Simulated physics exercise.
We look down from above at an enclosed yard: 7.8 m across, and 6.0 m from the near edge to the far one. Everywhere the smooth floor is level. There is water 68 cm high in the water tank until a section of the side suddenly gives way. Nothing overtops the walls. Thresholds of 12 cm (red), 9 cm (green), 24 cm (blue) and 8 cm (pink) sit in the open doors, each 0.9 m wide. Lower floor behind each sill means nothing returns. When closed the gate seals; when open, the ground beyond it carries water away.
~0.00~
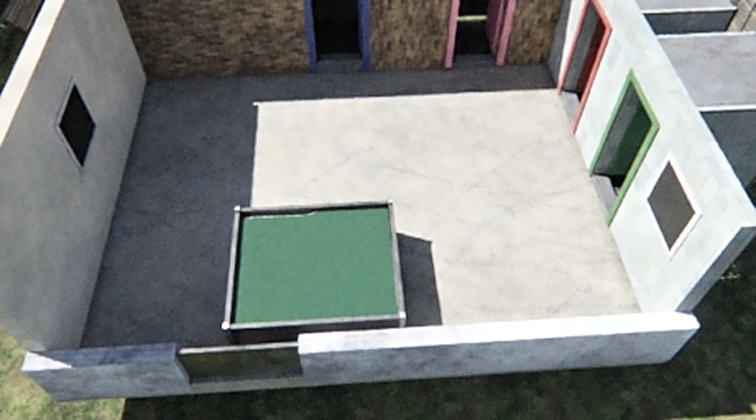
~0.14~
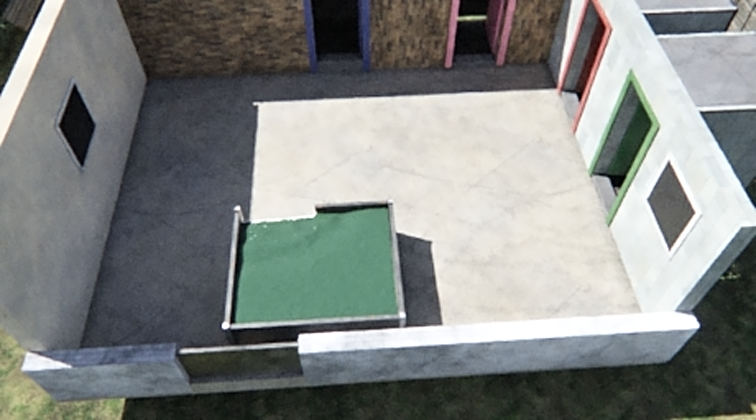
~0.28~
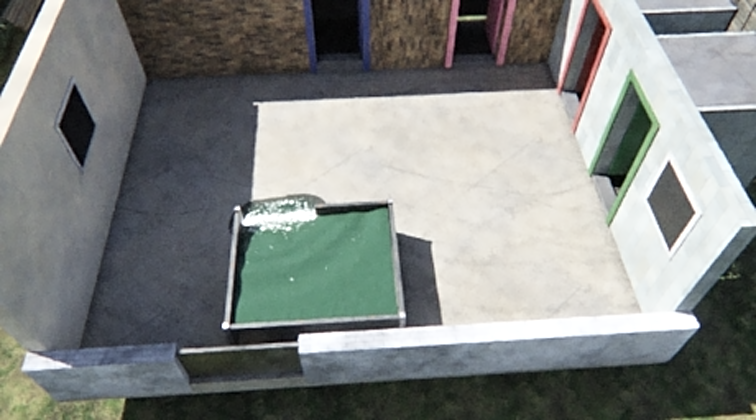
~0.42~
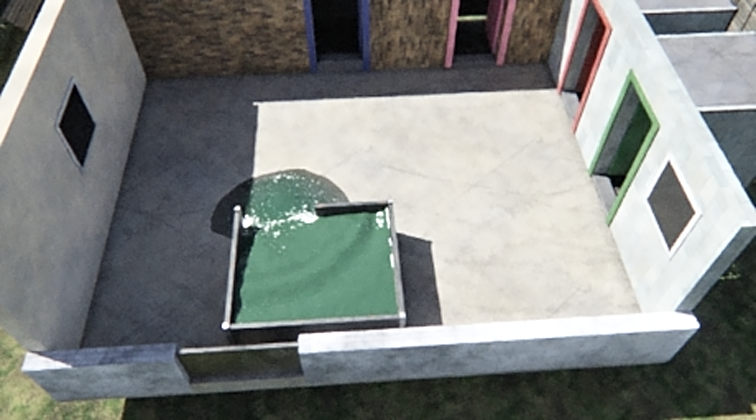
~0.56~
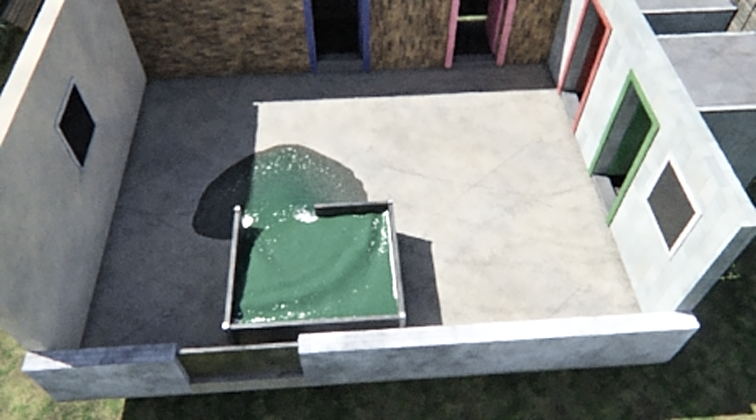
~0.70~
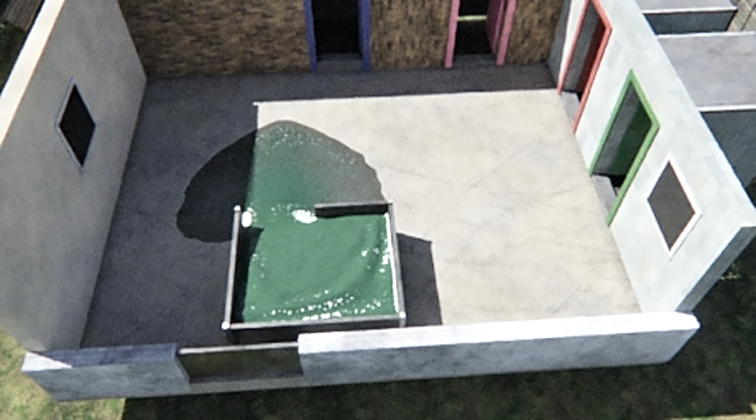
Green water pouring through a gap in the far side of a square tank and spreading across a walled yard's pale floor.
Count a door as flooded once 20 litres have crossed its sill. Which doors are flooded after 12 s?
Result: Red door: Short of the limit; green door: Short of the limit; blue door: Short of the limit; pink door: Short of the limit.
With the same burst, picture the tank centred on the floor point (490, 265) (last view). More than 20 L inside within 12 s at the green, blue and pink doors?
Green: Within limit; blue: Within limit; pink: Beyond limit.
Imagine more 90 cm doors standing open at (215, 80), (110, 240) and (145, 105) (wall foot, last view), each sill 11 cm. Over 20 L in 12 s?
First doorway gets there, second falls short, third gets there.
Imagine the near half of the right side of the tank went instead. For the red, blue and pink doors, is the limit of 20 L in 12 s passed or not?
At red the amount is beneath the mark, at blue it is beneath the mark, and at pink it is higher than the mark.
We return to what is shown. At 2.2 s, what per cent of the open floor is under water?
Close to 35 in a hundred parts are wet.
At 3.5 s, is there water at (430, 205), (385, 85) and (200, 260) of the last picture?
Untouched, soaked, untouched.
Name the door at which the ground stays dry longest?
I'd say the green one.
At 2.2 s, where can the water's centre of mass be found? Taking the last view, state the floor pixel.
Pixel position near (286, 209).
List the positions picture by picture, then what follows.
The first picture shows still water, 68 cm deep, in the water tank at (315, 263).
In the second picture, the front is at a hidden place, 0.6 m from the gap on the water tank's far side; 0.3 m2 of floor is under water; 68 cm left at the back of the water tank.
In the third picture, water pours out on the water tank's far side and has run 0.9 m, to a hidden place; typically 11 cm deep outside, 68 cm at the water tank's back.
In the fourth picture, water pours out on the water tank's far side and has run 1.4 m, to (297, 172); typically 8 cm deep outside, 68 cm at the water tank's back.
In the fifth picture, the front is at (273, 150), 1.9 m from the gap on the water tank's far side; 3.5 m2 of floor is under water; 63 cm left at the back of the water tank.
In the sixth picture, the front is at (274, 126), 2.5 m from the gap on the water tank's far side; 5.2 m2 of floor is under water; 57 cm left at the back of the water tank.
After 1.4 s water covers 30 % of the floor and is deepest (37 cm) near (272, 231); red door not reached, green door not reached, blue door 7 cm at the sill, 0 L in, pink door not reached.
After 2.2 s water covers 35 % of the floor and is deepest (46 cm) near (146, 86); red door not reached, green door not reached, blue door 22 cm at the sill, 0 L in, pink door not reached.
After 3.5 s water covers 45 % of the floor and is deepest (25 cm) near (232, 82); red door not reached, green door not reached, blue door 15 cm at the sill, 0 L in, pink door 7 cm at the sill, 0 L in.
After 7.0 s water covers 75 % of the floor and is deepest (14 cm) near (550, 74); red door 10 cm at the sill, 0 L in, green door 4 cm at the sill, 0 L in, blue door 11 cm at the sill, 0 L in, pink door 5 cm at the sill, 0 L in.
After 12.0 s water covers 95 % of the floor and is deepest (12 cm) near (440, 351); red door 7 cm at the sill, 0 L in, green door 5 cm at the sill, 0 L in, blue door 6 cm at the sill, 0 L in, pink door 8 cm at the sill, 3 L in.
